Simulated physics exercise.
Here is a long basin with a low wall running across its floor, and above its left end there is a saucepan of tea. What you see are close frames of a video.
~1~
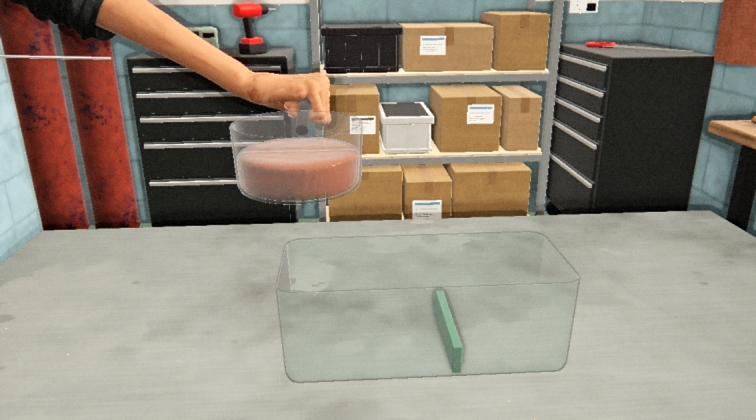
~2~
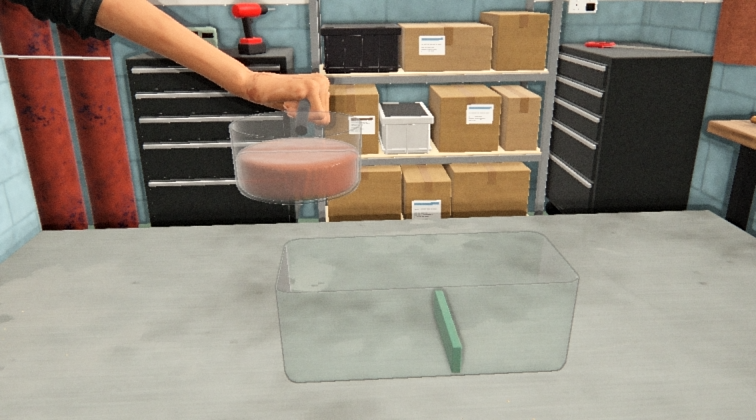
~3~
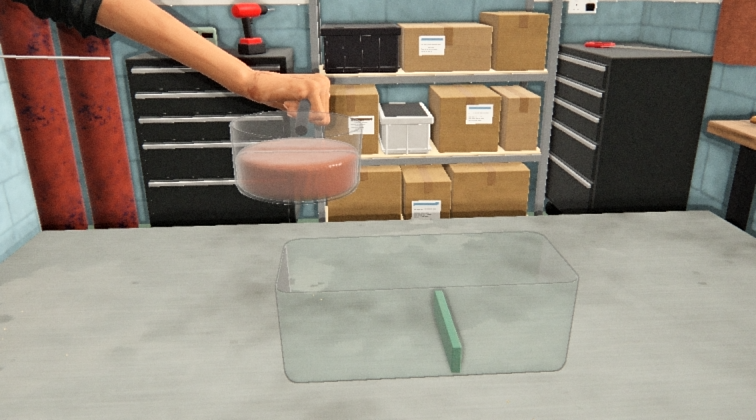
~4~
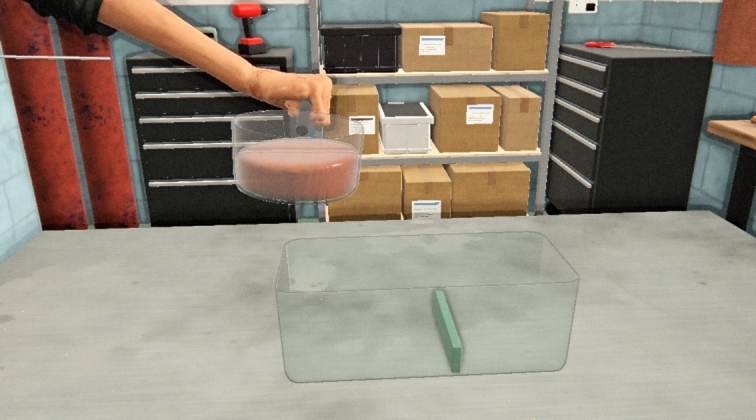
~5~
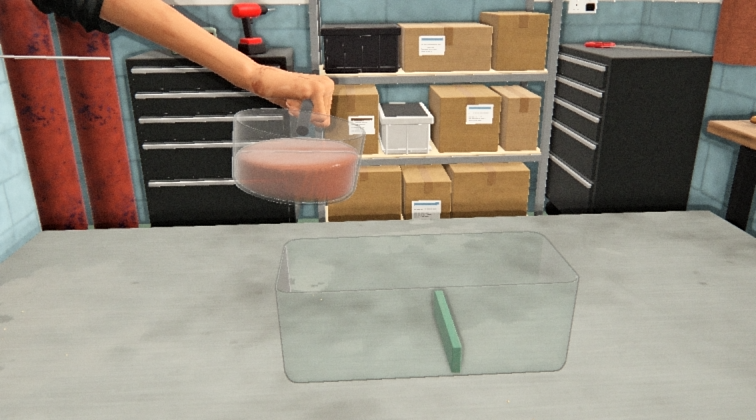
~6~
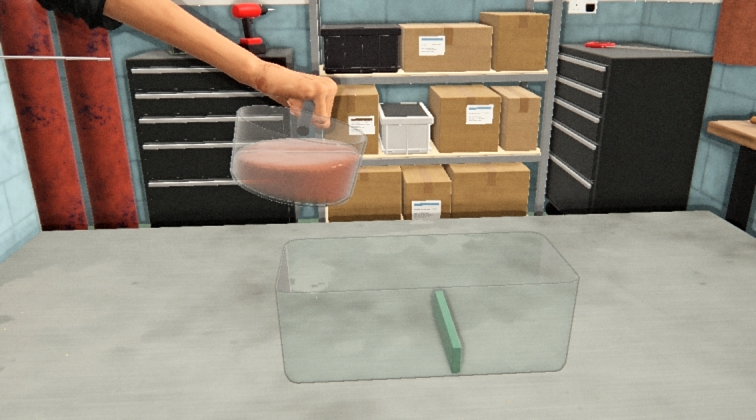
A hand holding a clear pan of reddish liquid slowly tilting it slightly rightward above a clear basin with a low green wall.
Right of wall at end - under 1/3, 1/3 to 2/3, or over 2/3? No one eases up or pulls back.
Under 1/3.
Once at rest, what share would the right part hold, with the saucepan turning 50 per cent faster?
I'd say roughly 5 in every hundred ends up there.
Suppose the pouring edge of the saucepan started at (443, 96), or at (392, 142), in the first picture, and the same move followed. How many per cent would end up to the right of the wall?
Roughly 90 % and 25 %.
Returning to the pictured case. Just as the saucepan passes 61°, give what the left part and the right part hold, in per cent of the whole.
Split: Left 5 per cent, right 0 per cent.
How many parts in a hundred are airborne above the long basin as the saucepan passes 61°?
Around 25 in a hundred, more or less.
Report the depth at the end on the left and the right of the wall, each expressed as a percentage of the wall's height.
Roughly 50 left of the wall, roughly 0 right of it.
A moment on, the saucepan is tipped part way and 72 per cent is still to pour, 4 is left of the wall and 0 right of it.
Next, the saucepan is tipped on its side and 23 per cent is still to pour, 61 is left of the wall and 2 right of it.
Then the saucepan is tipped on its side and 5 per cent is still to pour, 86 is left of the wall and 5 right of it.
Later the saucepan is tipped on its side and 1 per cent is still to pour, 92 is left of the wall and 6 right of it.
In the end 93 per cent lies left of the wall, 6 right of it and 1 outside.
